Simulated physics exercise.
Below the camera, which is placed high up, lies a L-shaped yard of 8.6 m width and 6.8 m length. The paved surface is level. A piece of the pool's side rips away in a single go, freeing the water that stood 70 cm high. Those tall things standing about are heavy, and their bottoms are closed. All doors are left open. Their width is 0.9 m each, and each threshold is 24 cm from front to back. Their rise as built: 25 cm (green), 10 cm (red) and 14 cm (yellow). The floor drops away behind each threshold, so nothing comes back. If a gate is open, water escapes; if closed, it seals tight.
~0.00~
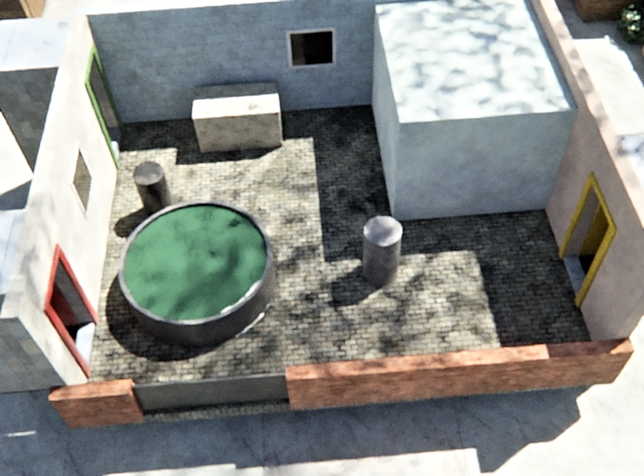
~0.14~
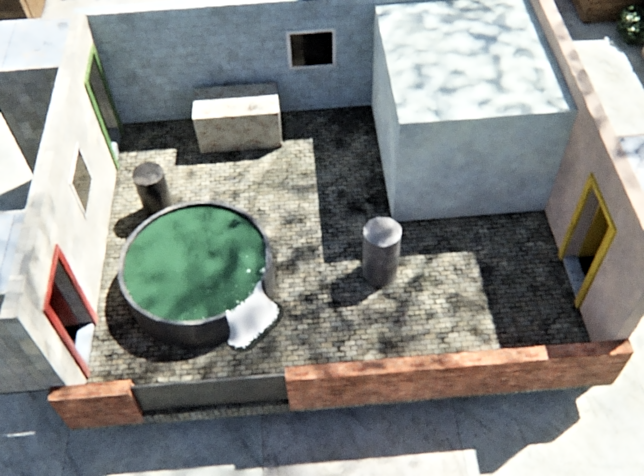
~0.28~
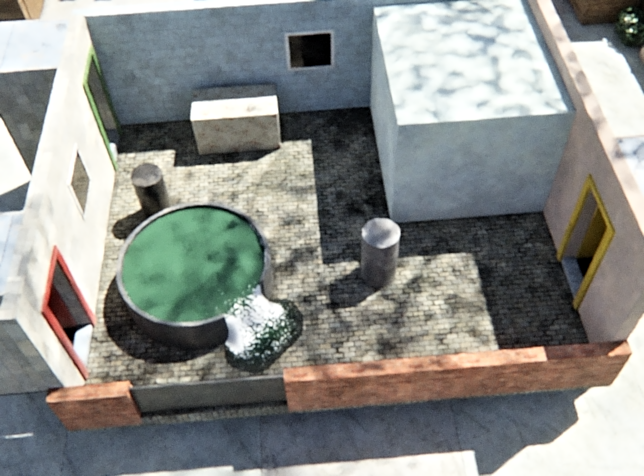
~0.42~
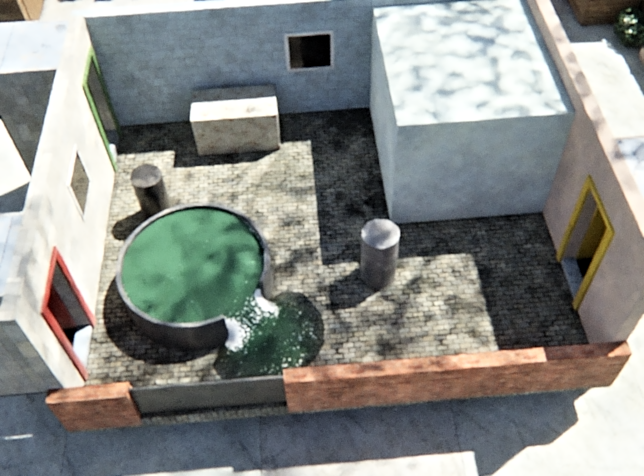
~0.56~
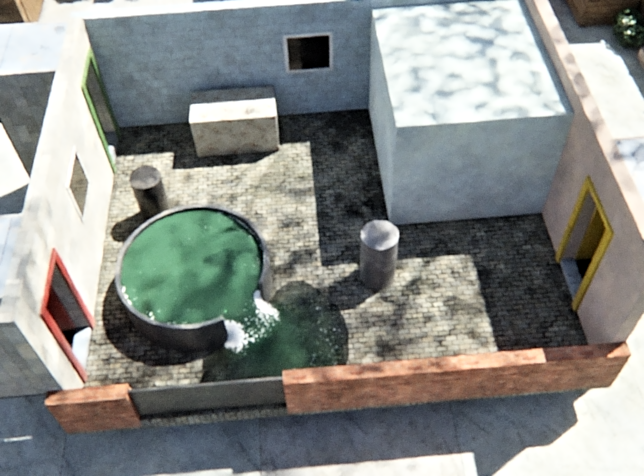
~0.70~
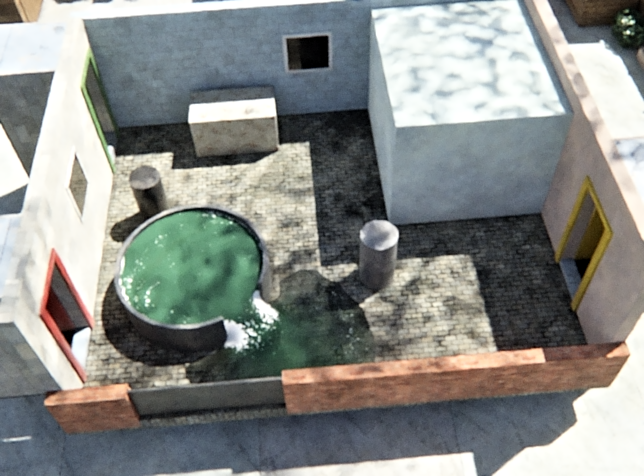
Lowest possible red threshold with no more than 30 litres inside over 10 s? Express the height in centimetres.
I would say 6.5 cm.
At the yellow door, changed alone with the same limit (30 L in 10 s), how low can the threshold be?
For the yellow door, about 20 cm.
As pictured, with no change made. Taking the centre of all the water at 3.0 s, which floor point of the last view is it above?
Approximately (275, 311).
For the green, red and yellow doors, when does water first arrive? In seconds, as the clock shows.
Arrival times: Green 6.5 seconds, red 2.6 seconds, yellow 2.4 seconds.
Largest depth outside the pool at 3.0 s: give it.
I'd estimate roughly 34 cm.
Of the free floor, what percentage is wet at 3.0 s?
Roughly 40 percent.
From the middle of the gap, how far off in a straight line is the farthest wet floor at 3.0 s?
About 6.0 m.
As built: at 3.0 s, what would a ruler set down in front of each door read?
Door by door in cm - green 0, red 12, yellow 25.
After 1.4 s water covers 20 % of the floor, deepest (40 cm) near (277, 395); it has not reached the red door.
After 3.0 s water covers 40 % of the floor, deepest (34 cm) near (572, 350); 12 cm at the red door, 0 litres in over its 10 cm threshold.
After 10.0 s water covers 85 % of the floor, deepest (16 cm) near (450, 380); 7 cm at the red door, 4 litres in over its 10 cm threshold.
At the red door as built, the water arrived by 2.6 s and peaked near 12 cm at 3.0 s.
With a threshold of 6 cm, 38 litres would have come in within the 10 s; with 7 cm, 24 litres. So under 30 litres takes about 6.5 cm.
